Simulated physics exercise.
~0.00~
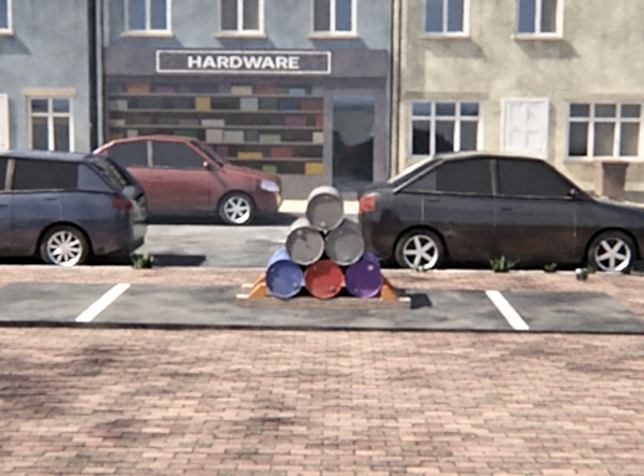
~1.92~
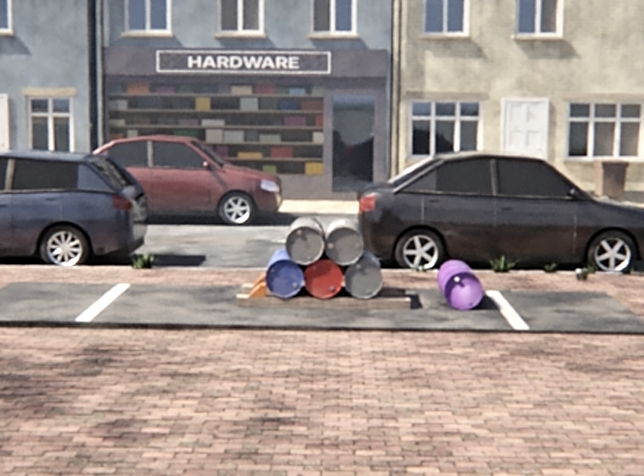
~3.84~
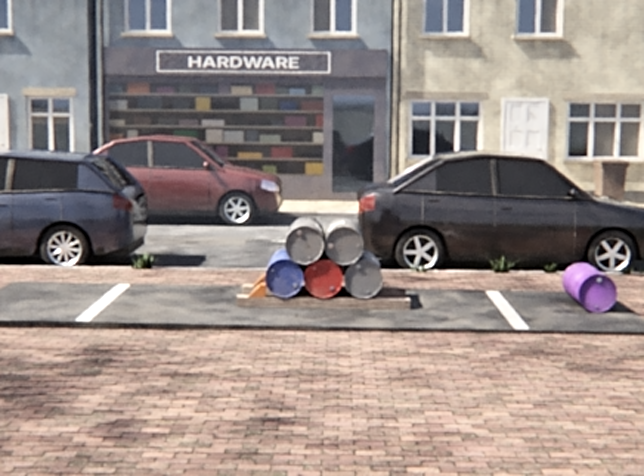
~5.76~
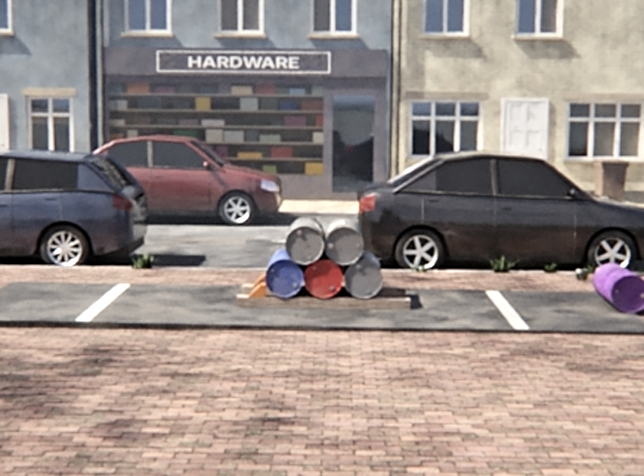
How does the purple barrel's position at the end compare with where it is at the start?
At the start it sits at the bottom right of the stack, between the white lines. At the end it is well to the right, beyond the right white line and at the edge of the view.
A purple barrel sits at the bottom right of a small pyramid of barrels, beside red and blue ones with grey ones above, on a strip of asphalt seen from across brick paving. Parked cars and a hardware shop stand behind. The orange wedge on the right goes from its place, and the purple barrel rolls out to the right while the grey barrels settle lower, one filling the gap. The purple barrel crosses the right white line and reaches the right edge of the view, partly cut off. The blue and red barrels stay put in the stack.
